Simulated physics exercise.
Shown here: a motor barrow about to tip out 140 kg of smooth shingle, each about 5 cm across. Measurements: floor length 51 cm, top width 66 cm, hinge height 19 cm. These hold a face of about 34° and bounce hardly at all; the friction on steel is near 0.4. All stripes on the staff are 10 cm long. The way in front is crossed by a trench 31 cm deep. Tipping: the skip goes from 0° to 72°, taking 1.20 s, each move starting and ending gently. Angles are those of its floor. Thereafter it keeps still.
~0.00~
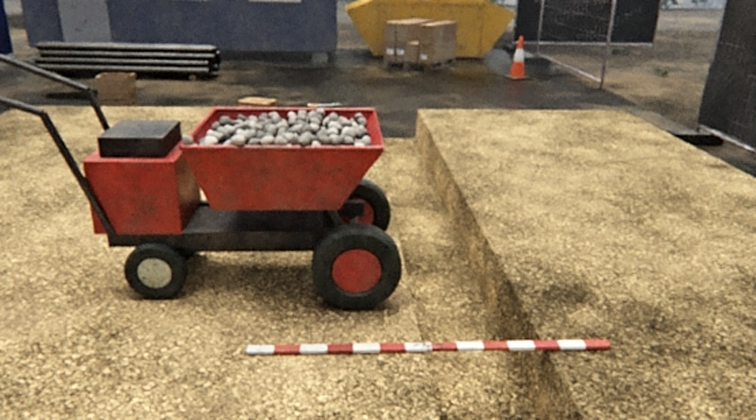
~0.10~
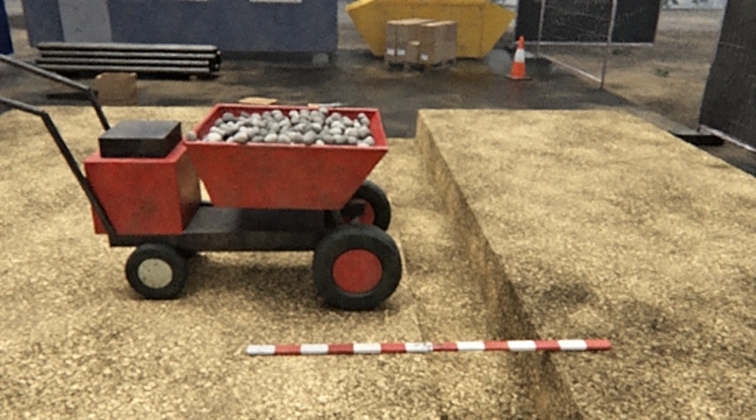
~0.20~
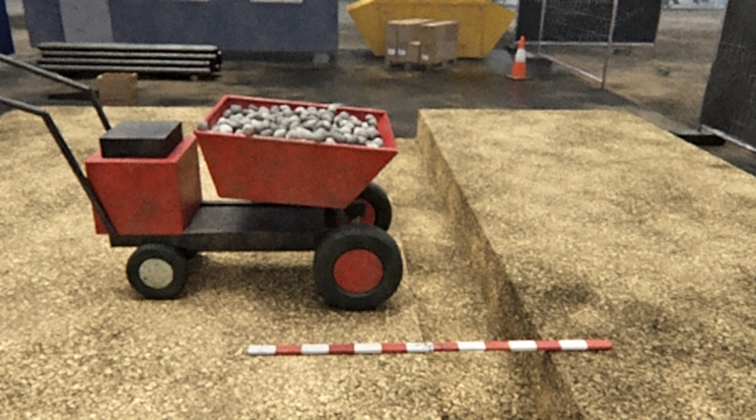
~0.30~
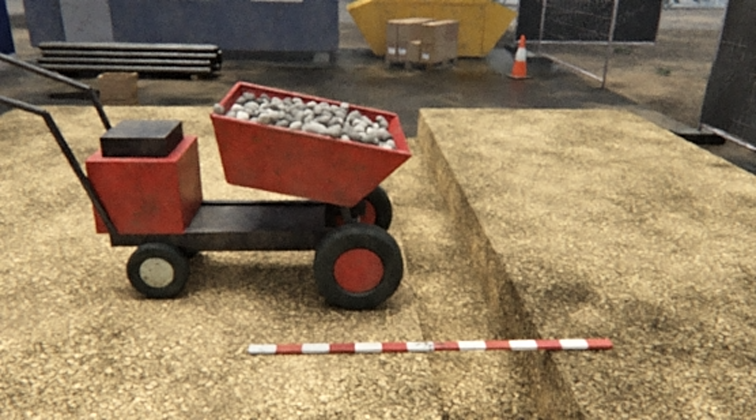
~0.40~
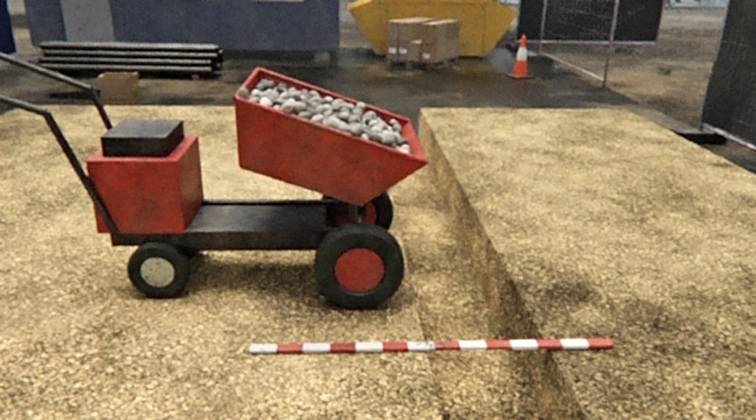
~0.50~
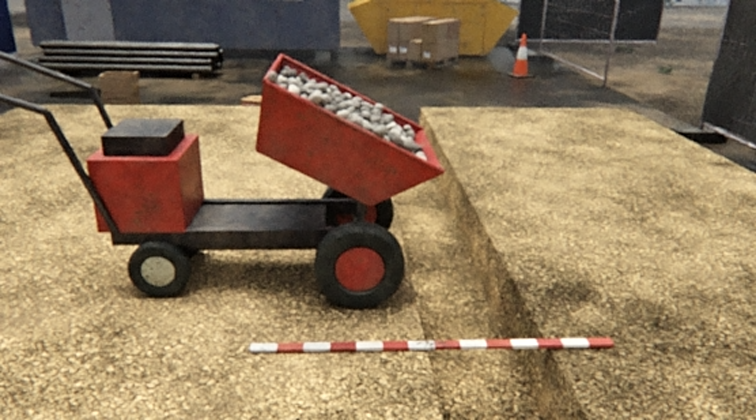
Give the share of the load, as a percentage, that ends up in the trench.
53 %.
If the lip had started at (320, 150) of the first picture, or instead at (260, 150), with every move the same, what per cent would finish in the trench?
First spot about 100, second spot about 85 per cent.
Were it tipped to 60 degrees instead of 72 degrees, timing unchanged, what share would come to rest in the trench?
In that case some 45 per cent.
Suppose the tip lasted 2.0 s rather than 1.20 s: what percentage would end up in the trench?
Around 60 per cent would end in the trench.
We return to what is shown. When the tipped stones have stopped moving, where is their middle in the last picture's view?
About (501, 299).
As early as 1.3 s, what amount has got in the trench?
Roughly 20 percent of the load.
After 0.9 s the floor is at 61°; 99 % in the skip, 1 % in the trench; the foremost stones are at (492, 207).
After 1.3 s the floor is at 72°; 48 % in the skip, 19 % in the trench, 33 % past the trench; the foremost stones are at (588, 257).
After 1.6 s the floor is at 72°; 20 % in the skip, 33 % in the trench, 48 % past the trench; the foremost stones are at (704, 265).
After 3.6 s the floor is at 72°; 0 % in the skip, 53 % in the trench, 47 % past the trench; the foremost stones are past the picture's edge.
